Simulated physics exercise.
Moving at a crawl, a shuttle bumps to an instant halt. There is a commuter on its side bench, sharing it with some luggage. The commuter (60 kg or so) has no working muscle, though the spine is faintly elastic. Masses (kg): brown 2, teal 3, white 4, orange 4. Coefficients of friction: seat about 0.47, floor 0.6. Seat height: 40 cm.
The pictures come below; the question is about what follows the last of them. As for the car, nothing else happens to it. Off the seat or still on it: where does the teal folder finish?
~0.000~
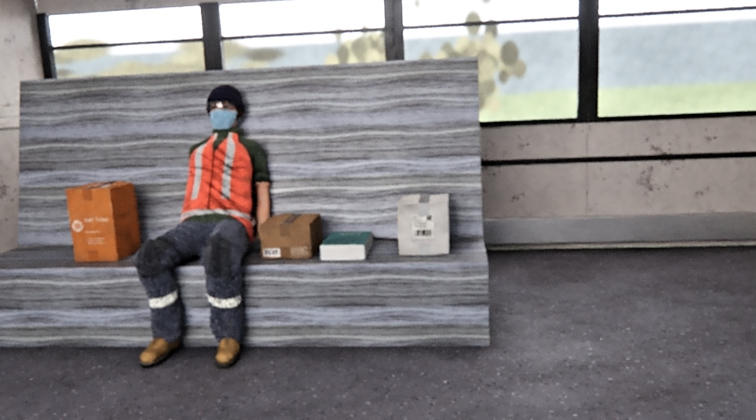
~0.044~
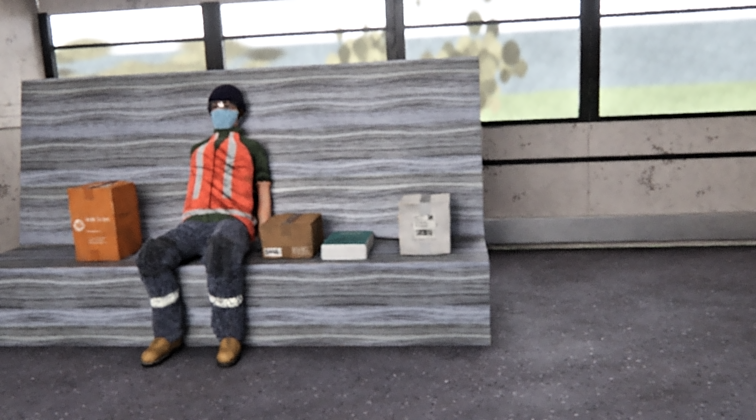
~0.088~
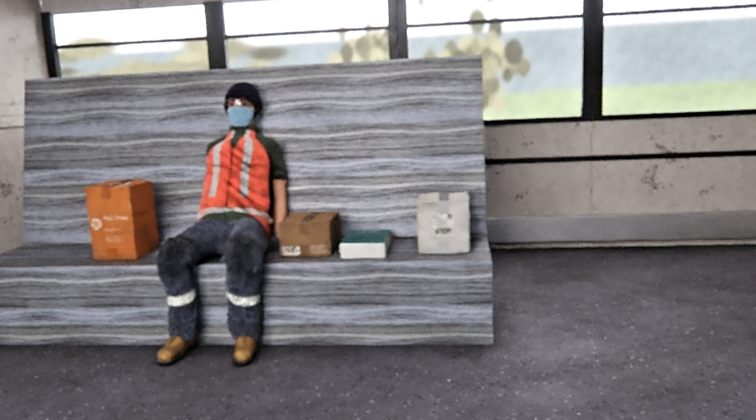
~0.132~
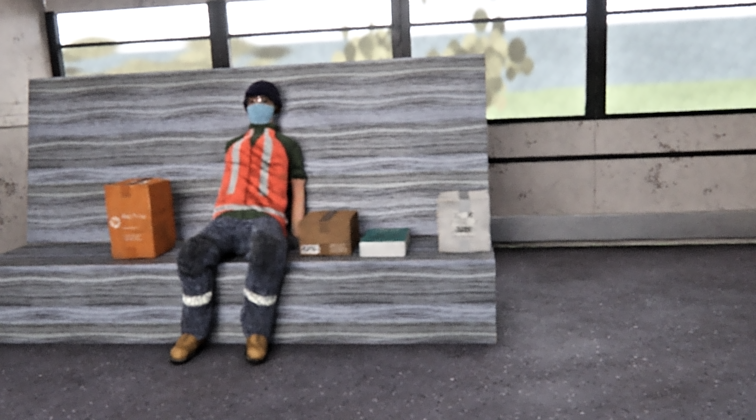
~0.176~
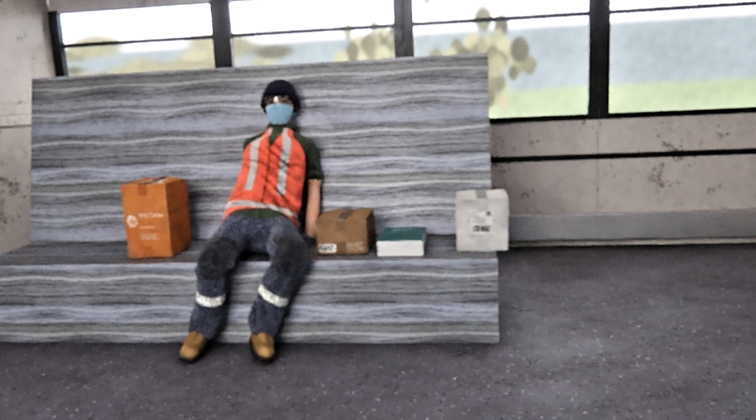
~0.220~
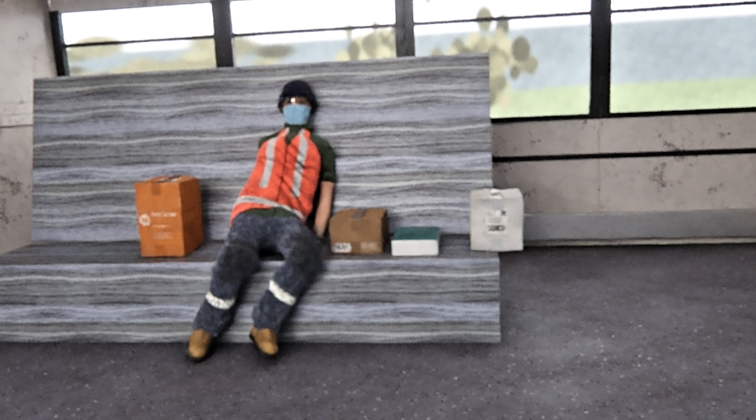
Still on it.
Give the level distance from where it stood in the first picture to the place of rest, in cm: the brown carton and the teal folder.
Brown carton moved 50, teal folder moved 50.
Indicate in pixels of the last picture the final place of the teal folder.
I'd put it somewhere close to (456, 240).
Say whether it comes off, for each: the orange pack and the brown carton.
At the end the orange pack has held on and the brown carton has held on.
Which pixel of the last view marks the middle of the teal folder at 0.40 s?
It would be at about (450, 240) then.
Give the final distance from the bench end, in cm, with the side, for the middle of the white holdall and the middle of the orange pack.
White holdall: 70 cm past; orange pack: 140 cm short.
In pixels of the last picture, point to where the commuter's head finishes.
It ends up at about (420, 186).
After 0.40 s the teal folder is 22 cm short of the bench end, tilted 0°, near (450, 240) in the last picture's view.
After 0.65 s the teal folder is 19 cm short of the bench end, tilted 0°, near (456, 240) in the last picture's view; the white holdall 50 cm past the bench end, tilted 110°.
After 1.05 s the teal folder is 19 cm short of the bench end, tilted 0°, near (456, 240) in the last picture's view.
When all is still (1.8 s), brown carton stays on; teal folder stays on; white holdall drops off; orange pack stays on; commuter's hips keep to the seat.
